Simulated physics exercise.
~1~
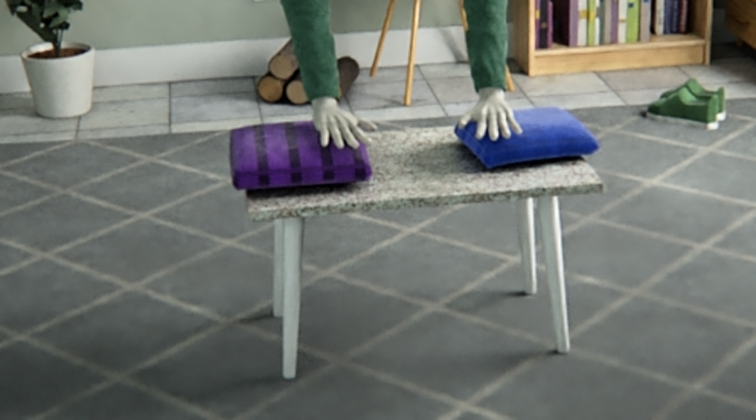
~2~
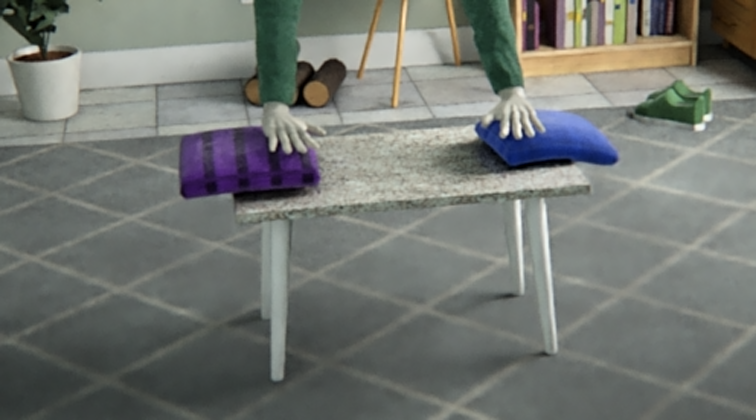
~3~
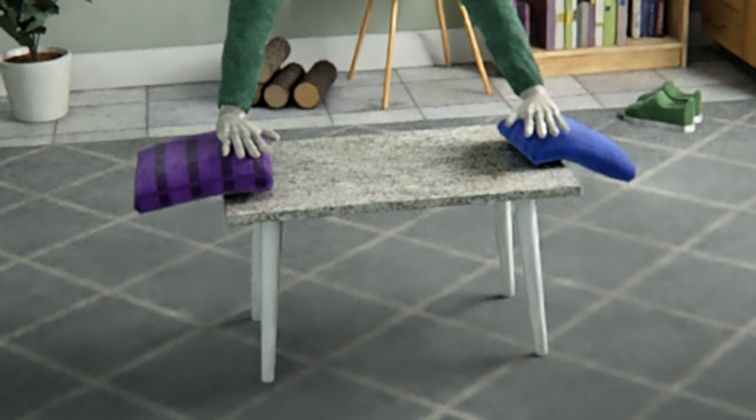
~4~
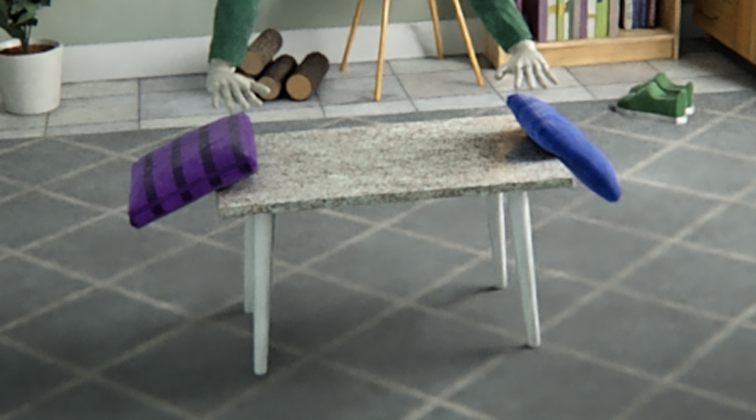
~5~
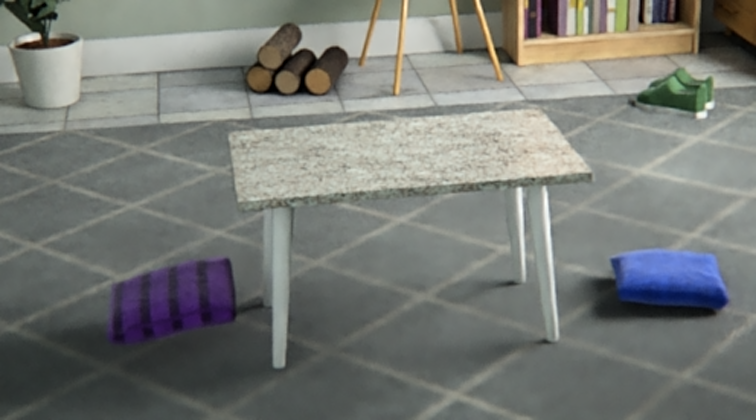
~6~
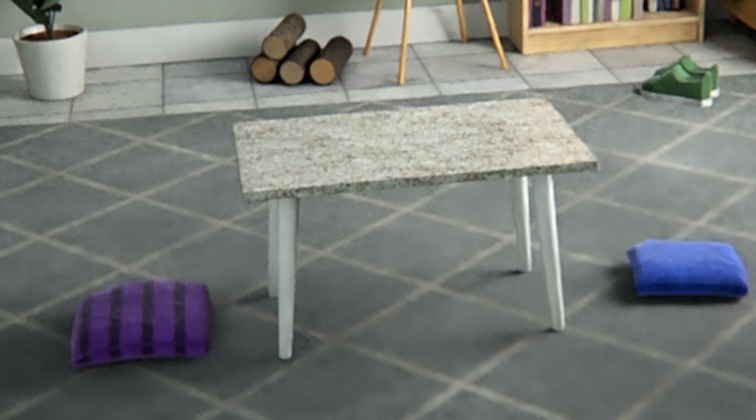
Purple cushion and blue soft bag slid outward by two hands, tipping off opposite bench ends once released and landing on the floor.
